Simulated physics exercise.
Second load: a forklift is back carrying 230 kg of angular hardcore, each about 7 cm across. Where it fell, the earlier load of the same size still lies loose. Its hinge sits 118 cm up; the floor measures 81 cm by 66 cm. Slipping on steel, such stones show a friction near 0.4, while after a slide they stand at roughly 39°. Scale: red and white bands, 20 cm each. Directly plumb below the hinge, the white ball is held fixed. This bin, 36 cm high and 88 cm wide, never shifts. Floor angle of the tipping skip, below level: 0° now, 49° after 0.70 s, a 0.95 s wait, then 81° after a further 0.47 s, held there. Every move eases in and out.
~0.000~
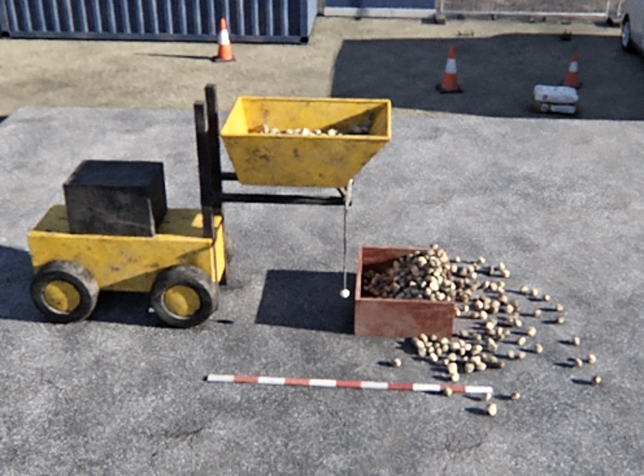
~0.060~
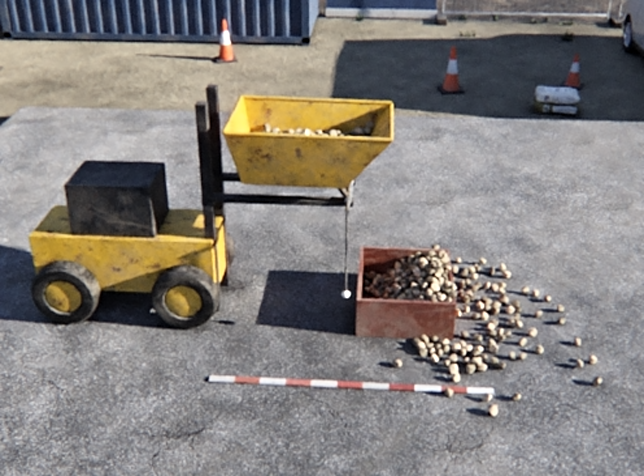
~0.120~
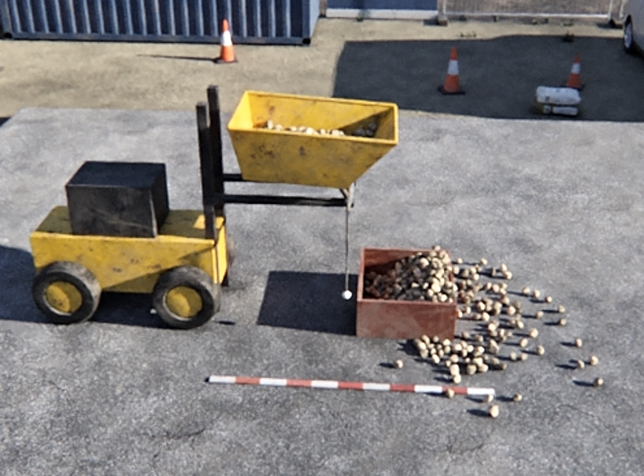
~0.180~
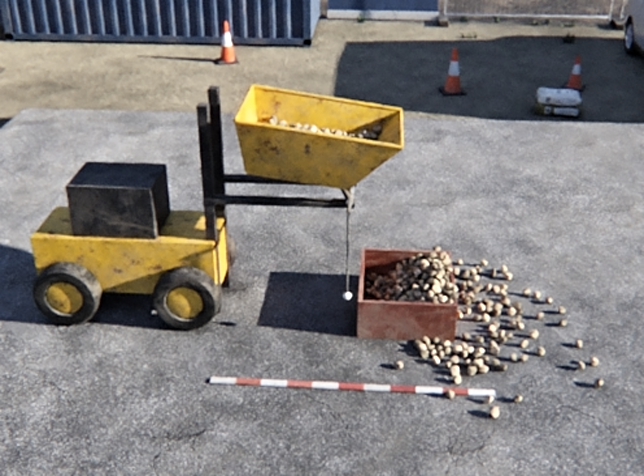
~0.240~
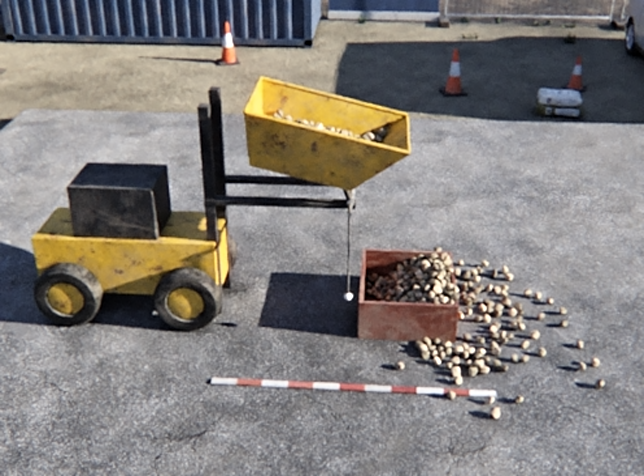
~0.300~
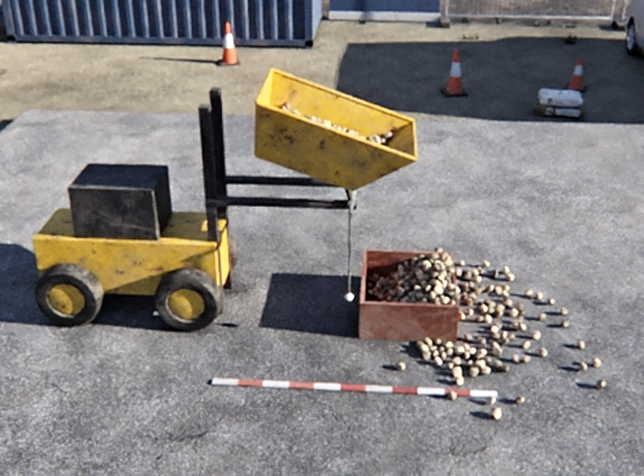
The yellow skip on a small forklift starts out level, raised above and to the left of a reddish bin heaped with stones, more of them scattered on the ground. It slowly tilts down to the right, its left end rising steadily while the stones inside shift and the forklift stays parked.
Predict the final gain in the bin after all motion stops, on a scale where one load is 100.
4.
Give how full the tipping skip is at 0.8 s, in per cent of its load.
It still holds about 100 per cent.
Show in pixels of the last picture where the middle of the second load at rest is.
The middle ends up near (488, 307).
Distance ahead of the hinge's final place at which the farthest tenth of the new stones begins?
I'd estimate about 160 cm.
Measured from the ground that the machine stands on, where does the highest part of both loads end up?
Top of heap: Approx. 46 cm above ground level.
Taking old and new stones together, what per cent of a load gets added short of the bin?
Some 0 % of one load's worth.
After 0.5 s the floor is at 41°; in per cent of one load, 100 in the tipping skip, 81 in the bin, 19 beside or beyond the bin; the foremost stones are at (571, 335).
After 0.8 s the floor is at 49°; in per cent of one load, 100 in the tipping skip, 81 in the bin, 19 beside or beyond the bin; the foremost stones are at (571, 335).
After 2.6 s the floor is at 81°; in per cent of one load, 42 in the tipping skip, 93 in the bin, 65 beside or beyond the bin; the foremost stones are at (571, 335).
After 5.0 s the floor is at 81°; in per cent of one load, 0 in the tipping skip, 84 in the bin, 116 beside or beyond the bin; the foremost stones are at (640, 324). Net gain in the bin, 4.
